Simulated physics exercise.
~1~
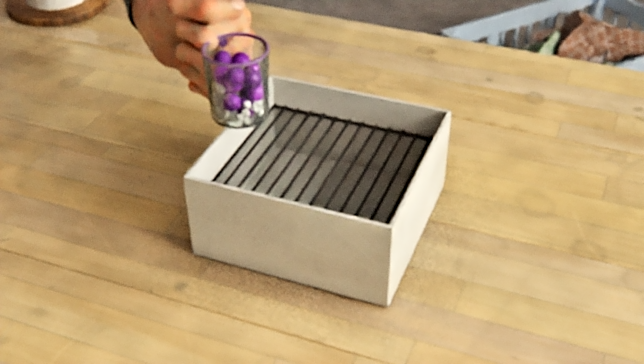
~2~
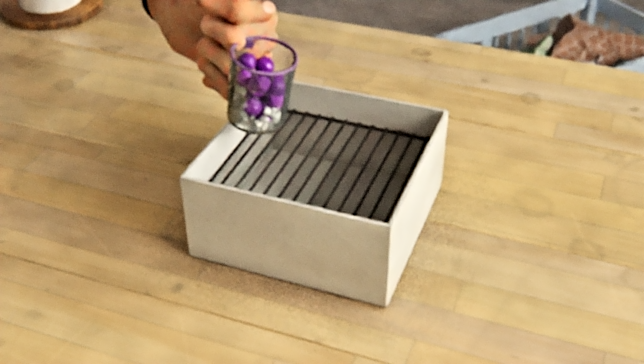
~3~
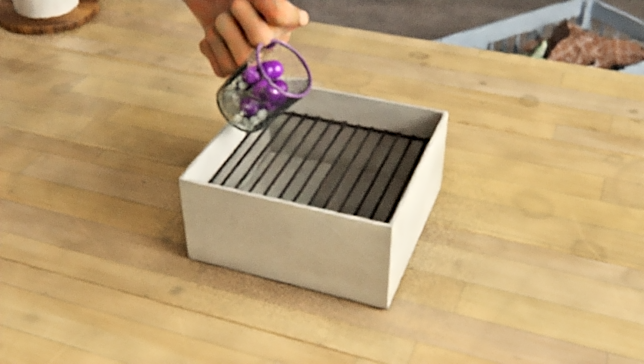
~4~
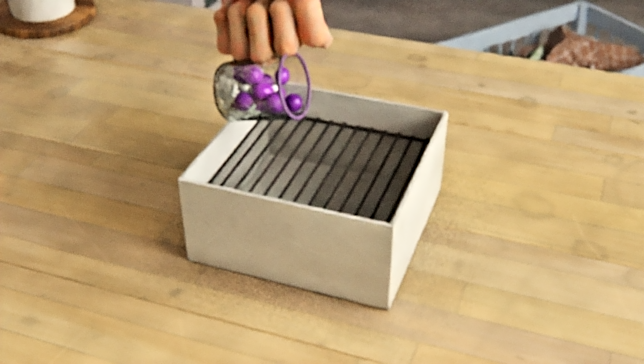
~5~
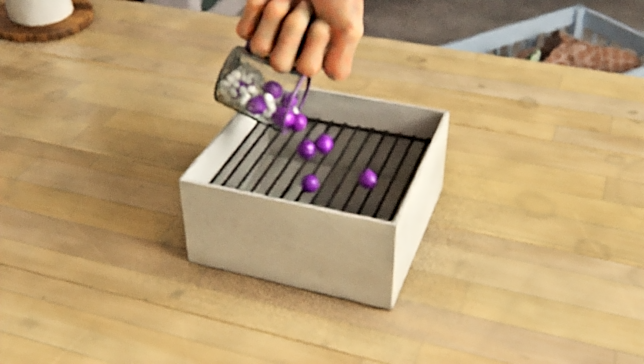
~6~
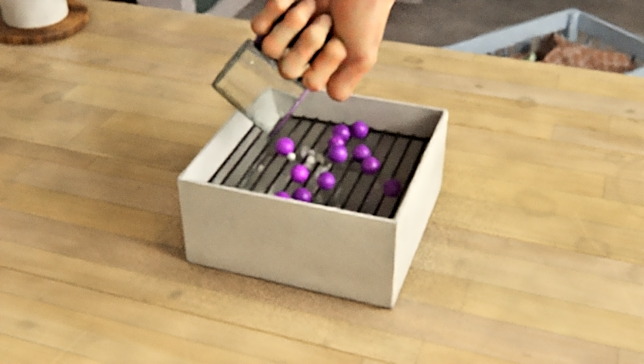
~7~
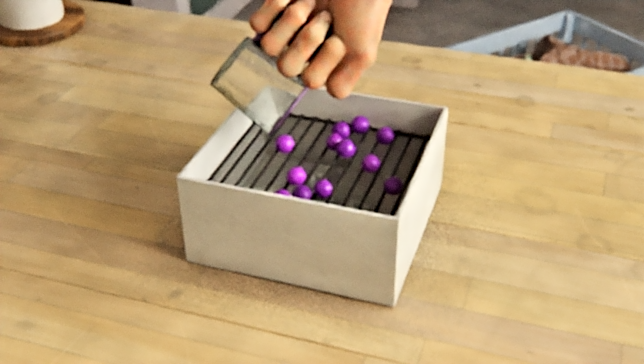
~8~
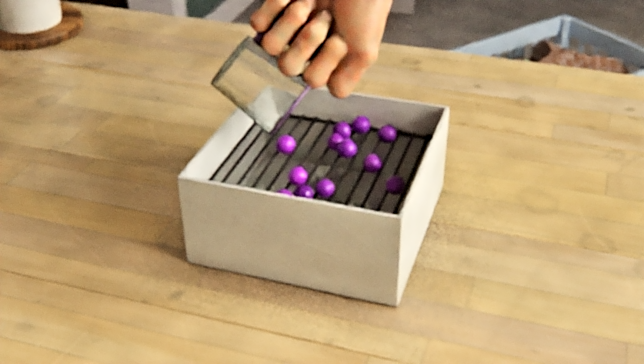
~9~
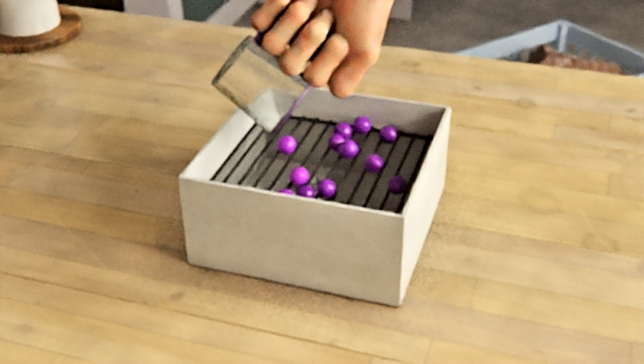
At first, a hand holds a clear cup of larger purple balls and small white pieces above a pale square box topped with a rack of dark parallel wires. The hand moves a little to the right and tilts the cup until it lies on its side. Purple balls spill out first and scatter over the wires. The cup then tips upside down, and the white pieces follow, briefly showing among the wires before dropping through. In the end, the purple balls rest on top, no white pieces remain visible there, and the hand still holds the emptied cup above the box.
